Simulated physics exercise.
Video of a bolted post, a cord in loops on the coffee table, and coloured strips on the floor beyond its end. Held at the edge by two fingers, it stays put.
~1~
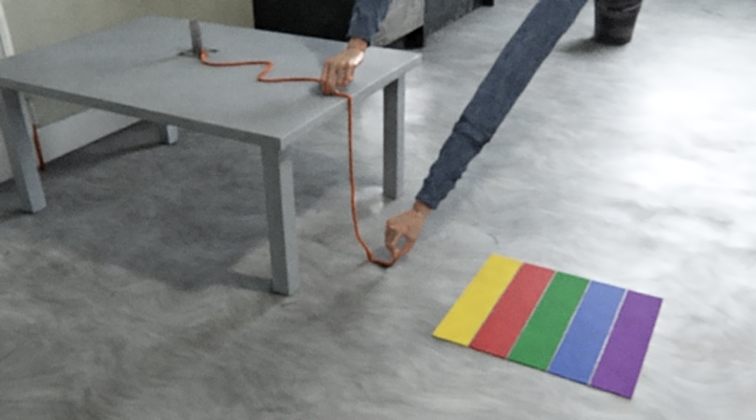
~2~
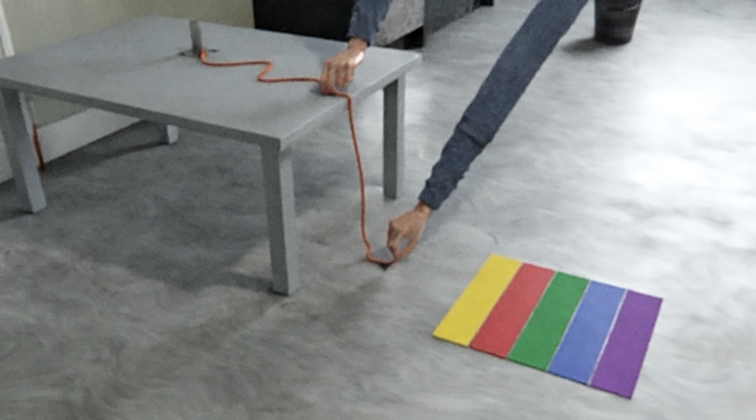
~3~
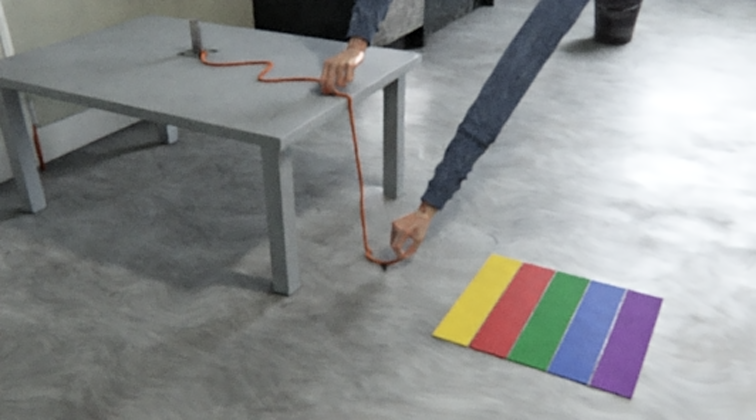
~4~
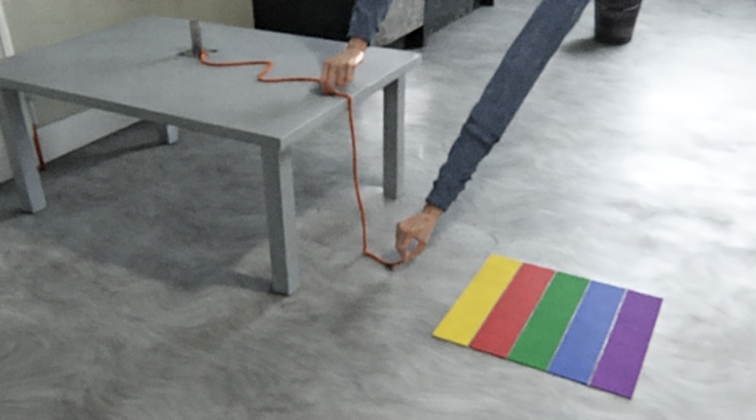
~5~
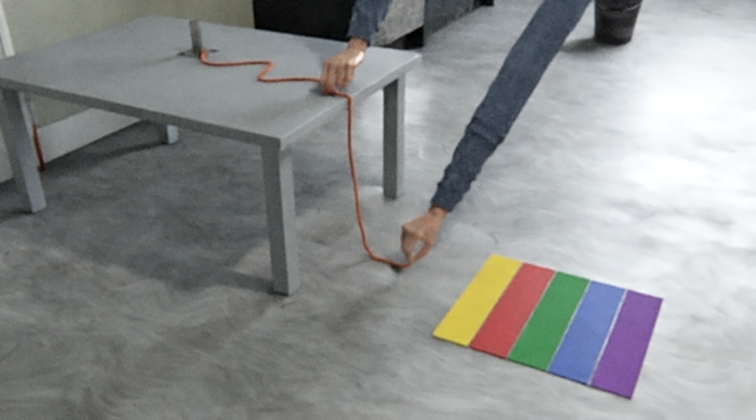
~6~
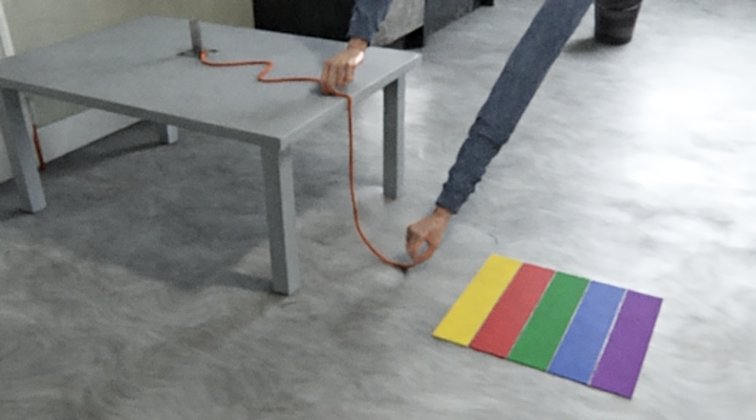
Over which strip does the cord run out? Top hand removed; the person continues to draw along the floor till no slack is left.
Over the blue strip.
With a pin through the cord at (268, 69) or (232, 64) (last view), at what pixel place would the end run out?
Try by try, around (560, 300) and (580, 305).
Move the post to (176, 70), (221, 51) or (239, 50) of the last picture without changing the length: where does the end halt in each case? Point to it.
Try by try: (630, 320), (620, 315) and (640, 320).
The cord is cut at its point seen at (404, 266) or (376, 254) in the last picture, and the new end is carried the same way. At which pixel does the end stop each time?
First try: Near (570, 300). Second try: Near (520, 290).
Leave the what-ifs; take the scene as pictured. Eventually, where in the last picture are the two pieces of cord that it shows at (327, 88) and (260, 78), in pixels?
End positions: About (384, 117) and about (314, 80).
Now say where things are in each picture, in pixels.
End (397, 255); yellow (461, 324); red (497, 335); green (536, 346); blue (575, 359); purple (618, 372), in the first picture.
End (400, 256); cord through (206, 63) (272, 65) (291, 80) (341, 95) (360, 170) (365, 241), in the second picture.
End (403, 257), in the third picture.
End (408, 258); cord through (206, 63) (272, 65) (291, 80) (341, 95) (355, 169) (365, 241), in the fourth picture.
End (413, 259), in the fifth picture.
End (419, 261); cord through (206, 63) (272, 65) (291, 80) (341, 95) (351, 169) (365, 240), in the sixth picture.
Early on, end near (539, 294); over green.
Midway, end near (578, 305); over blue.
At the end of the slack, end near (601, 311); over blue. It halts on the blue strip.
